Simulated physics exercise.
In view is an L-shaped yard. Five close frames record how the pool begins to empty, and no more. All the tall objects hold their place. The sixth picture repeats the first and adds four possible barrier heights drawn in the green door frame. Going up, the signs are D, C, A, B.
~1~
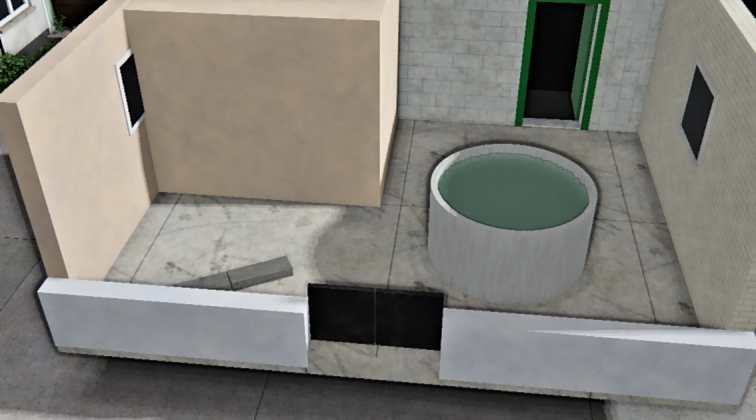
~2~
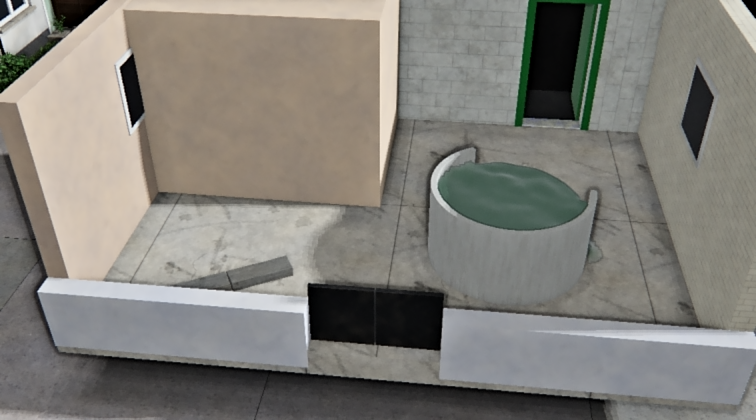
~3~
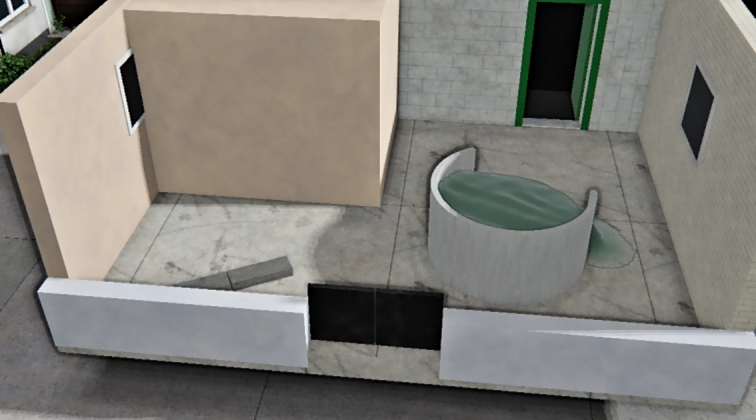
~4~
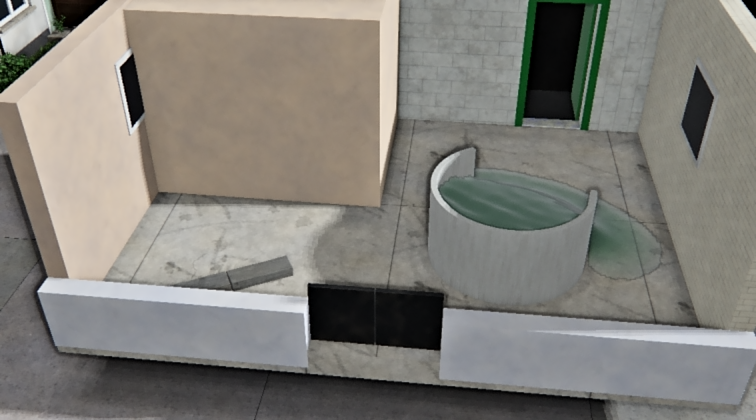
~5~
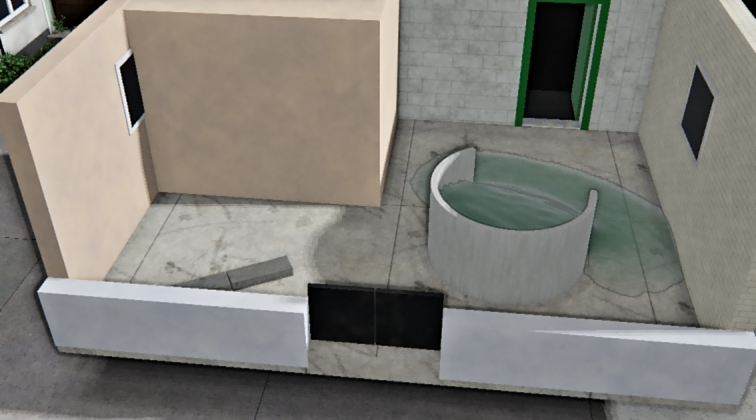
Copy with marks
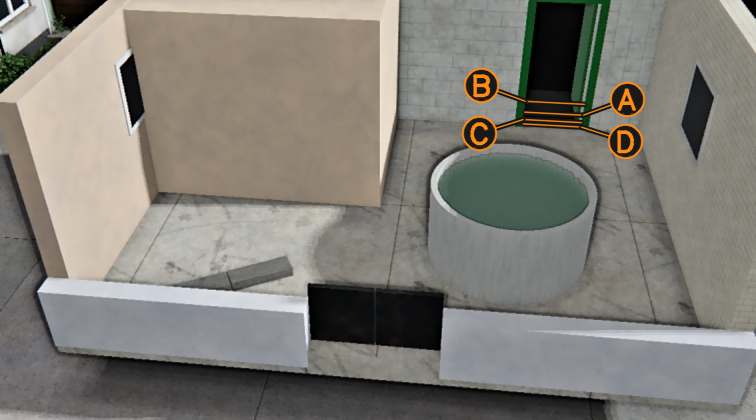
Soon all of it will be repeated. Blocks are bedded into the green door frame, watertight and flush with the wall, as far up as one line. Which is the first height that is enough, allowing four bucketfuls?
Height B just does it.
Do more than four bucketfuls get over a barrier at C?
Yes, that goes wrong.
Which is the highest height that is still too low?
A.
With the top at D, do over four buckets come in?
Yes.
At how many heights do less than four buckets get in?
One of them.
On the marked copy, A at (553, 113); B at (555, 102); C at (552, 121); D at (551, 125); from the bottom up D, C, A, B.
With A, about 10 bucketfuls get in.
With B, a splash gets over, under a bucket.
With C, dozens of bucketfuls pour in.
With D, dozens of bucketfuls pour in.
